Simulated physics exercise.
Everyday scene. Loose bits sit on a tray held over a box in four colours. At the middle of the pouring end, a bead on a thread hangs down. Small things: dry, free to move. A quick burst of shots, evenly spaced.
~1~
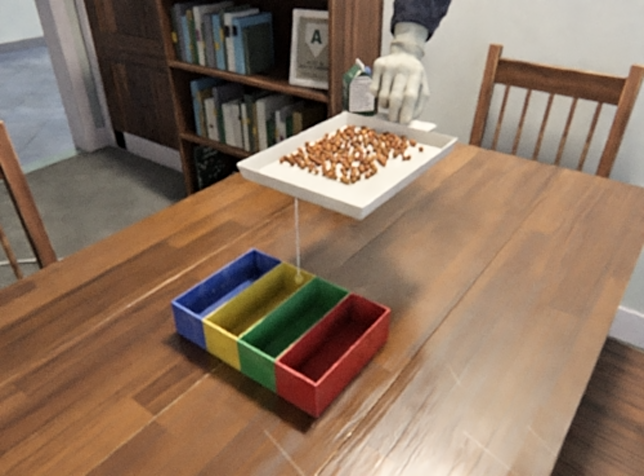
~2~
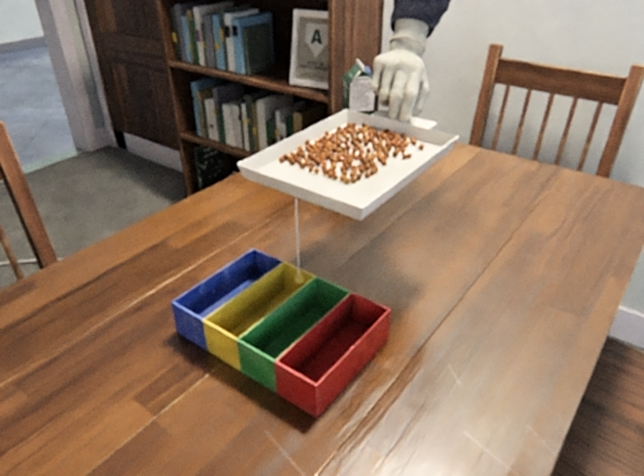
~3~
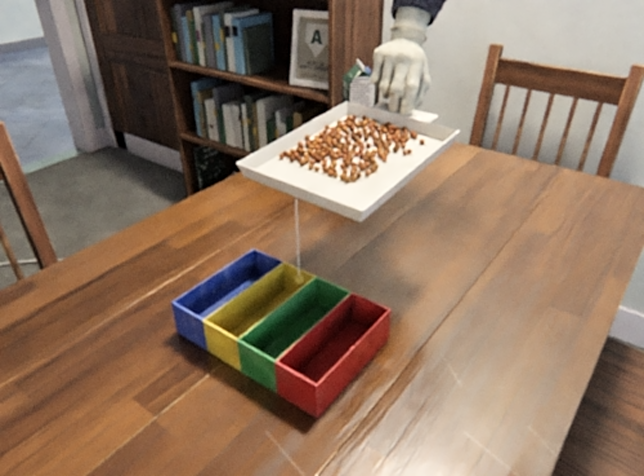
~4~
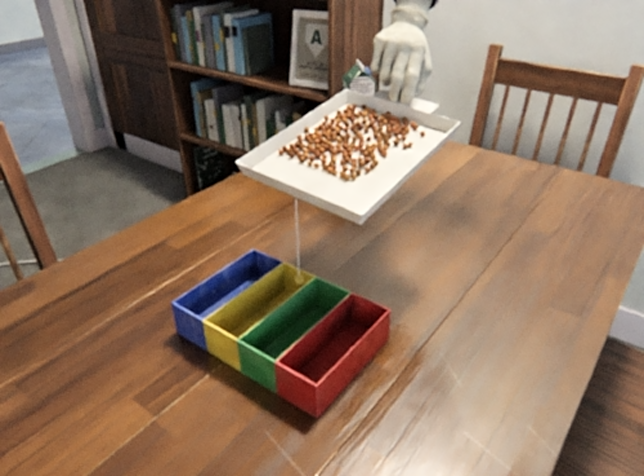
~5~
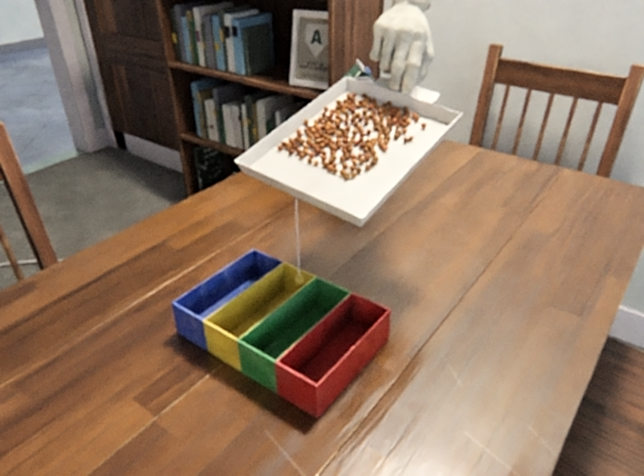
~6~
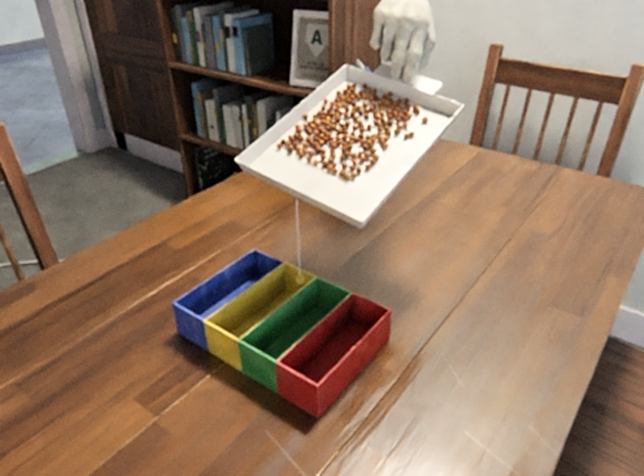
Above a wooden table, a pale hand lifts the back of a tray of cereal balls.
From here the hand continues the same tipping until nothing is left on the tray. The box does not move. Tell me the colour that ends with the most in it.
That would be red.
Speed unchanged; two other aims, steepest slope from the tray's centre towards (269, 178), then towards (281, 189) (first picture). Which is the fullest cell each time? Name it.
Try 1 - blue; try 2 - that blue cell.
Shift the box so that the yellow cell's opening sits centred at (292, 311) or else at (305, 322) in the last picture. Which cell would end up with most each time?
Try 1 - the green one; try 2 - the green cell.
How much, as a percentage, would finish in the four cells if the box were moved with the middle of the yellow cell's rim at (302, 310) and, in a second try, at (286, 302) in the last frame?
First about 100, then 100 per cent.
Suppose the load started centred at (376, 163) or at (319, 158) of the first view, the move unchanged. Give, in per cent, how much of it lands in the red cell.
In order, roughly 90 % and 80 %.
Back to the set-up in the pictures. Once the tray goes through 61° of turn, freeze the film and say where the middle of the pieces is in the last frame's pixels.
(343, 212).
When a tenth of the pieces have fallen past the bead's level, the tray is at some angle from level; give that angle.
Around 65° of tilt.
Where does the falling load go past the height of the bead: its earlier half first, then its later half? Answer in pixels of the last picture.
The first part passes (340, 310); everything after passes (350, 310).
Soon, tray tipped steeply; most on the tray; a stray few in the red cell; a stray few in the green cell; about a quarter falling or outside the box.
A while on, tray tipped right over; about a third on the tray; about a third in the red cell; a small part in the green cell; about a quarter falling or outside the box.
Towards the end, tray tipped past a quarter turn; most in the red cell; a small part in the green cell; a stray few in the yellow cell; a small part falling or outside the box.
Finally, tray tipped past a quarter turn; most in the red cell; a small part in the green cell; a stray few in the yellow cell; none in the blue cell; a small part outside the box.
